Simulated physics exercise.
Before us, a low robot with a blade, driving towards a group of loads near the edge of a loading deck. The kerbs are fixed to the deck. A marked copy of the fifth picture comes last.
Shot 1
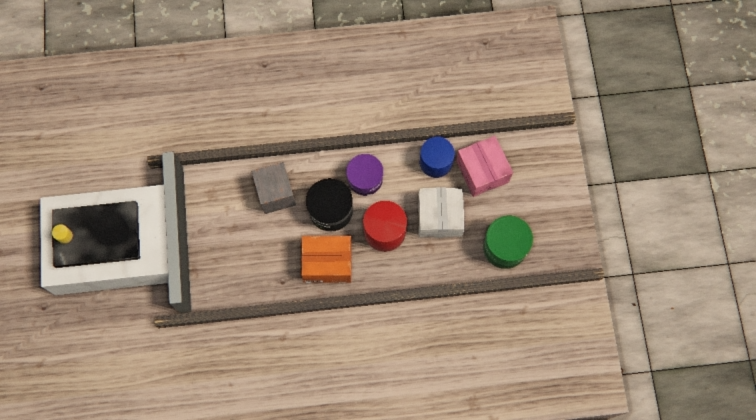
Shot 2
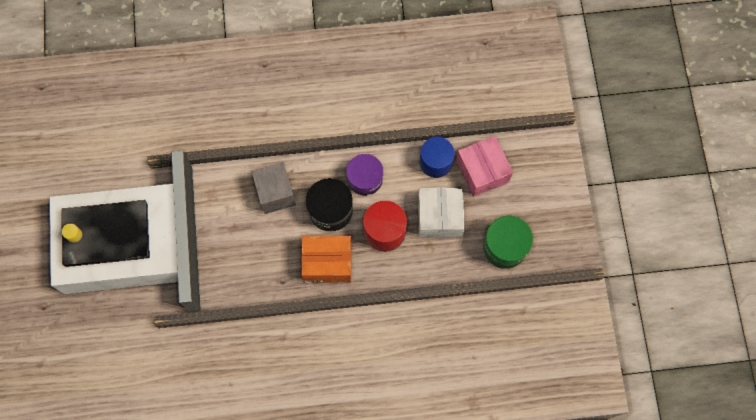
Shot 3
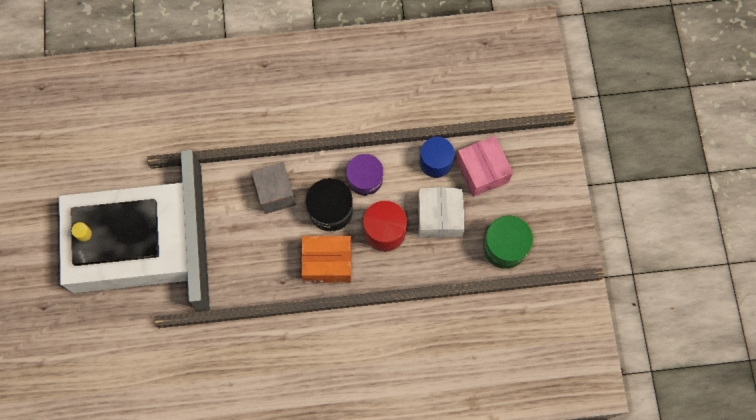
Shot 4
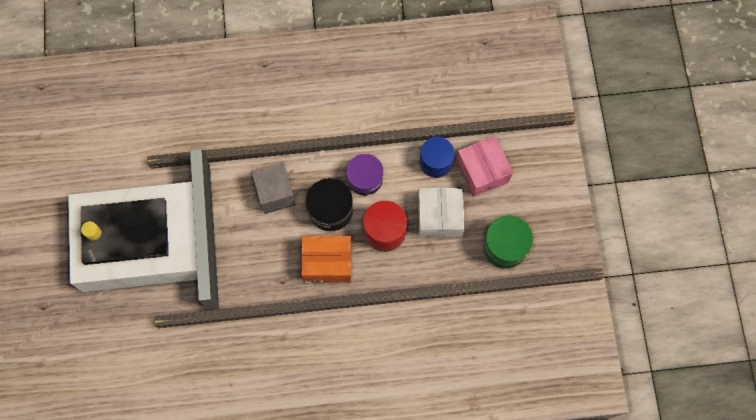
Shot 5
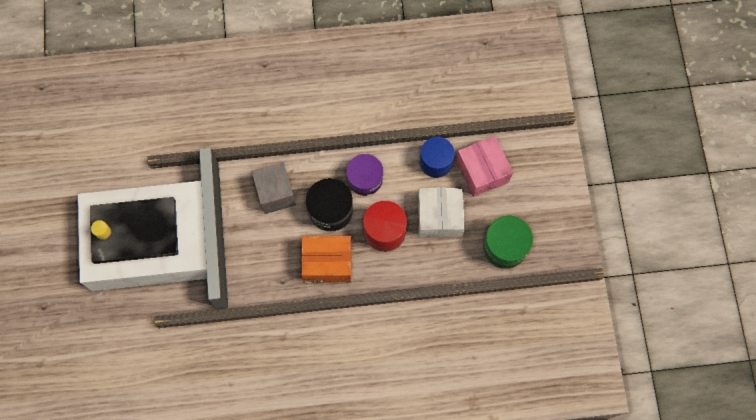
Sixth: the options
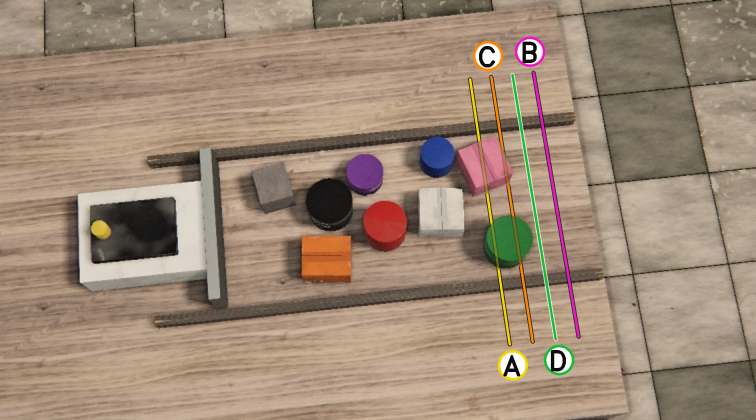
A low white robot with a wide grey blade crept a short way right across the wooden deck, between two dark rails, towards a cluster of colourful boxes and round containers, which stayed still.
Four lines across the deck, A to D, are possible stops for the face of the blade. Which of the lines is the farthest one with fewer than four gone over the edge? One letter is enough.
The farthest such stop is C.
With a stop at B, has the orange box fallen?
No.
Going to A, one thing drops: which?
The green pail goes over.
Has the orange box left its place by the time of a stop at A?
By then, yes.
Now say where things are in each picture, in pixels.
The first frame shows grey crate (274, 188); purple pail (365, 175); robot (102, 233).
The second frame shows robot (112, 232); black pail (330, 206).
The third frame shows robot (121, 231); pink box (484, 166).
The fourth frame shows robot (131, 230); red canister (385, 226).
The fifth frame shows robot (140, 229); grey crate (274, 188); purple pail (365, 175); orange box (327, 259).
On the copy, A at (489, 206); B at (555, 199); C at (511, 204); D at (533, 202).
On C. First, robot (250, 217); purple pail (373, 173); grey crate (340, 178).
Then, robot (358, 206); green pail (551, 246); pink box (525, 161).
Finally, robot (444, 197); green pail over the edge; pink box over the edge; two fallen.
By contrast, A is within the limit but short; B drops six; D drops four.
